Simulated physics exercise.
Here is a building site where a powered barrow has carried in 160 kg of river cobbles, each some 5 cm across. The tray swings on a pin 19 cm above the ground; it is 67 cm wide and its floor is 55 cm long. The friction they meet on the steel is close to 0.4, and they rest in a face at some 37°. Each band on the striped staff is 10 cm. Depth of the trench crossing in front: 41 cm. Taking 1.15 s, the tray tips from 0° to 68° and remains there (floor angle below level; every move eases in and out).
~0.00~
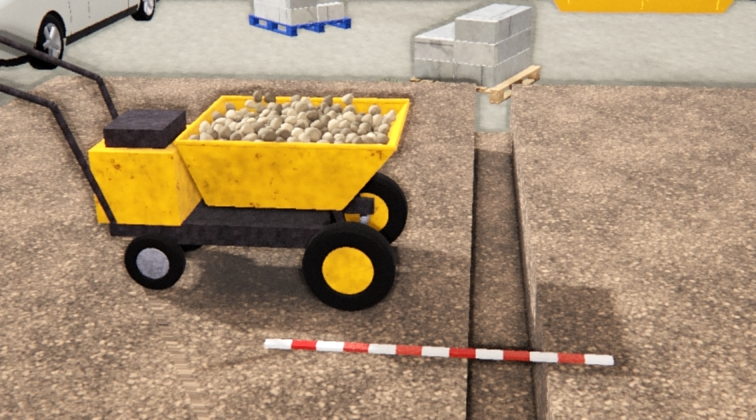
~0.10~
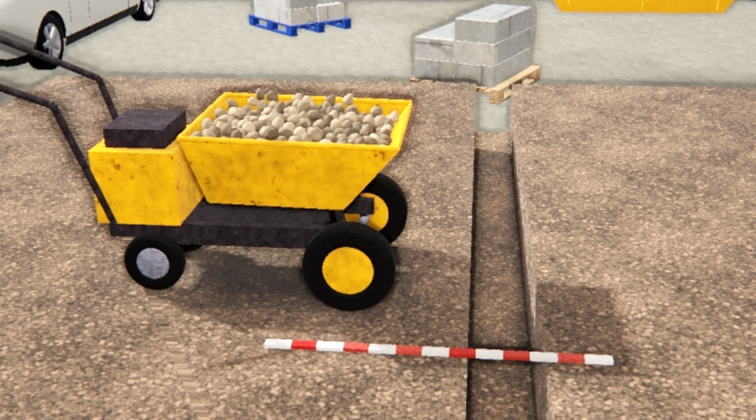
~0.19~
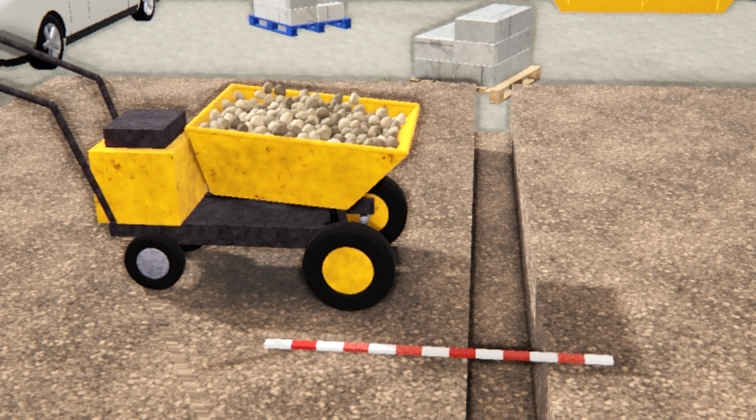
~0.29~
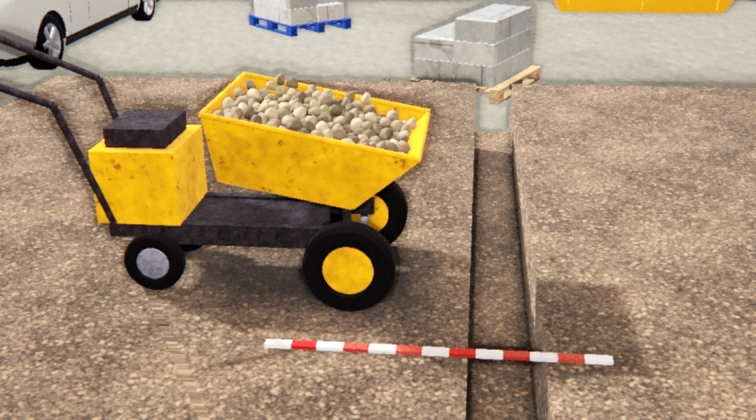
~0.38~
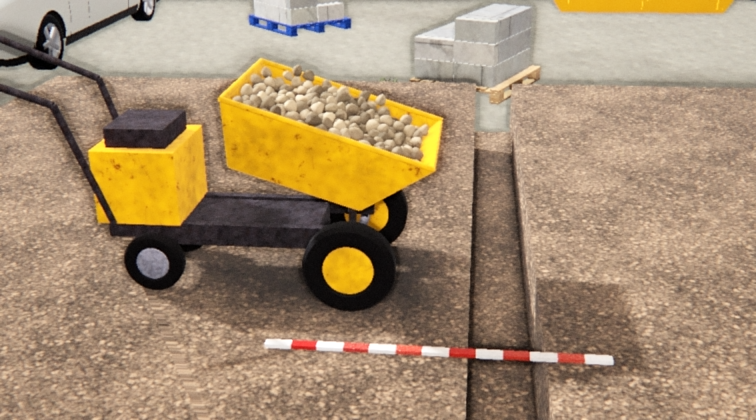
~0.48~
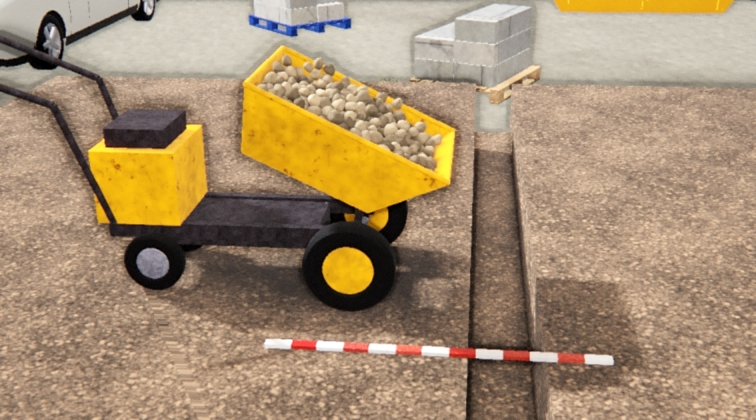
The clip opens on a yellow powered barrow loaded with rounded stones, its tray level, standing left of a narrow trench with a red-and-white staff lying across it. The tray begins to tilt slowly, then its rear rises steadily while the lip lowers toward the right, the stones still heaped inside.
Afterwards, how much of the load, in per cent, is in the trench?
About 65 per cent.
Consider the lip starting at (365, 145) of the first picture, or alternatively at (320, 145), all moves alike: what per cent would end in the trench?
It comes to about 85 and 75 in a hundred.
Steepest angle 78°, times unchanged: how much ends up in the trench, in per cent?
Roughly 65 percent.
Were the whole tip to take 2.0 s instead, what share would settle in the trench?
It would be near 75 per cent.
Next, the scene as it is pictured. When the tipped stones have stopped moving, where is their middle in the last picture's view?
I'd point to around (519, 333).
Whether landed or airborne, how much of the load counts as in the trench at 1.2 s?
I'd say near 20 per cent at that time.
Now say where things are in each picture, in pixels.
The tray is at 0°, its lip at (395, 148); the top of the load is at (300, 104), in the first picture.
Lip at (398, 149), floor tilted 1°, highest stones at (293, 104); the stones move at 0.2 m/s on average, in the second picture.
Lip at (407, 153), floor tilted 5°, highest stones at (285, 99); the stones move at 0.4 m/s on average, in the third picture.
The tray is at 11°, its lip at (420, 160); the top of the load is at (270, 90); the stones move at 0.6 m/s on average, in the fourth picture.
Lip at (434, 170), floor tilted 18°, highest stones at (276, 79); the stones move at 0.7 m/s on average, in the fifth picture.
Lip at (449, 183), floor tilted 26°, highest stones at (287, 71); the stones move at 0.8 m/s on average, in the sixth picture.
After 0.9 s the floor is at 57°; 100 % in the tray; the foremost stones are at (487, 209).
After 1.2 s the floor is at 68°; 59 % in the tray, 22 % in the trench, 19 % past the trench; the foremost stones are at (607, 282).
After 1.6 s the floor is at 68°; 28 % in the tray, 37 % in the trench, 35 % past the trench; the foremost stones are at (741, 313).
After 3.5 s the floor is at 68°; 0 % in the tray, 65 % in the trench, 35 % past the trench; the foremost stones are past the picture's edge.
